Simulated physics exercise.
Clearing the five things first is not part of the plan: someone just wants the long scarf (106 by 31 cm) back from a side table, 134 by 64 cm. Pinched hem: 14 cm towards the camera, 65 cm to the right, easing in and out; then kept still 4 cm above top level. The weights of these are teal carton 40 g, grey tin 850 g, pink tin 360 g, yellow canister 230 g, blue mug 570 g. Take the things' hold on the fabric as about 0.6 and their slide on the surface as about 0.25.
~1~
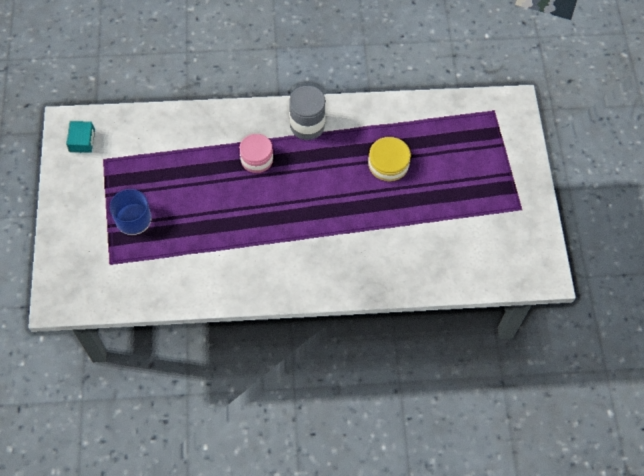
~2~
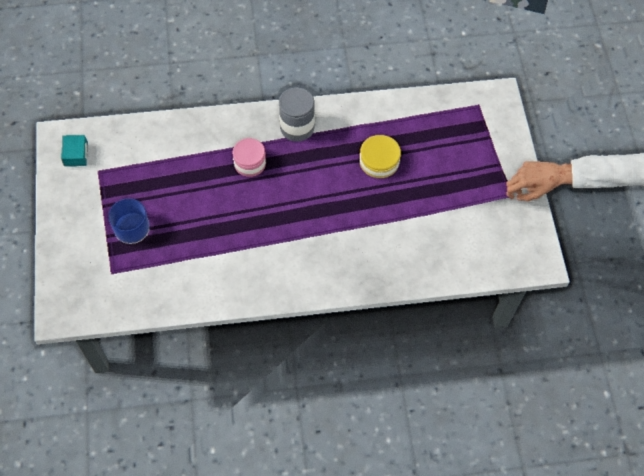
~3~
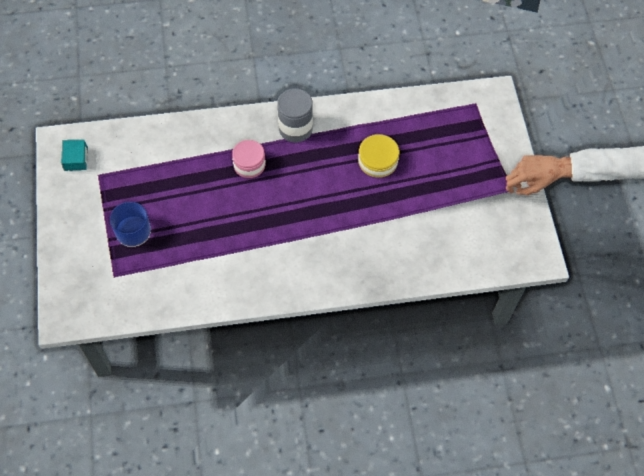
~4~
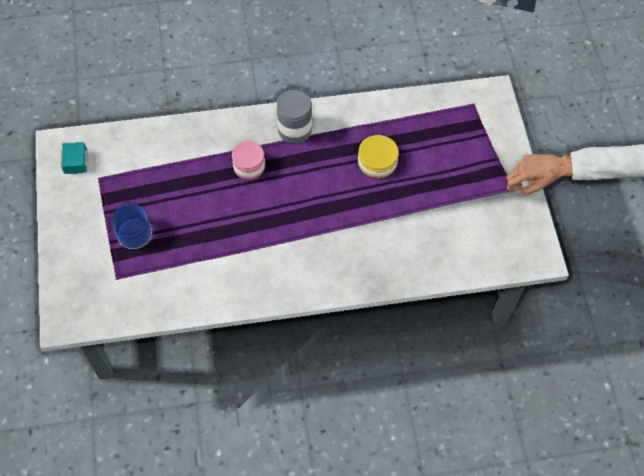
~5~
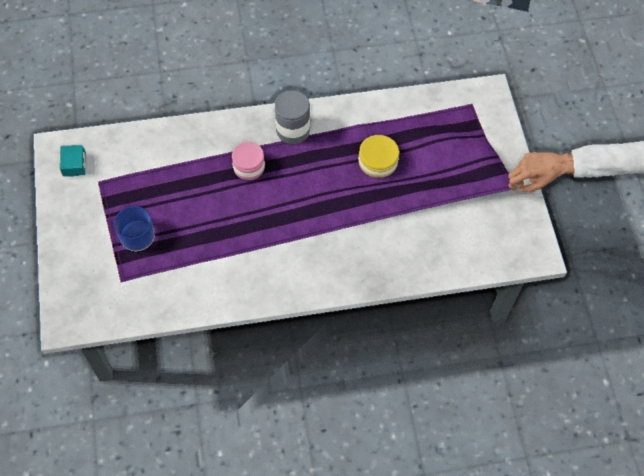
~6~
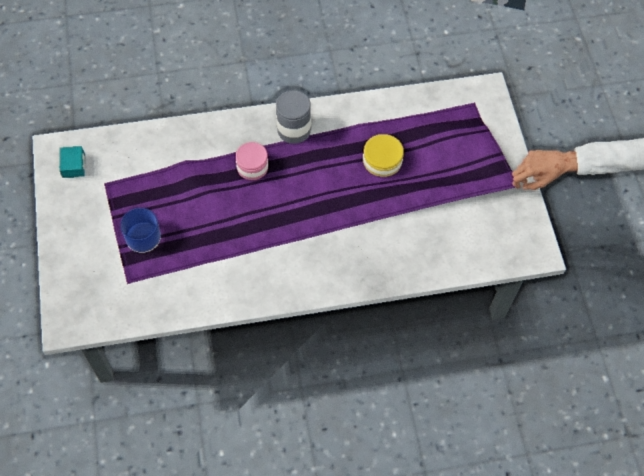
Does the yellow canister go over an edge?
Outcome: Not on the bench anymore.
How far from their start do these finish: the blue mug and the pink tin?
The blue mug ends 70 cm from its start, the pink tin 70 cm.
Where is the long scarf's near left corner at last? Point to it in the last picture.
That corner comes to rest close to (369, 258) in the last view.
Next, 90 % of the long scarf is still over the top; yellow canister 19 cm off its start, pink tin 18 cm off its start, blue mug 18 cm off its start.
Then, 70 % of the long scarf is still over the top; yellow canister 42 cm off its start, pink tin 41 cm off its start, blue mug 40 cm off its start.
After that, 55 % of the long scarf is still over the top; yellow canister over the edge, pink tin 66 cm off its start at (493, 170), blue mug 61 cm off its start at (369, 206).
Later, 45 % of the long scarf is still over the top; yellow canister over the edge, pink tin 73 cm off its start, blue mug 68 cm off its start.
At the end, 45 % of the long scarf is still over the top; yellow canister over the edge, pink tin 73 cm off its start at (519, 167), blue mug 68 cm off its start at (396, 204), grey tin 5 cm off its start at (308, 104).
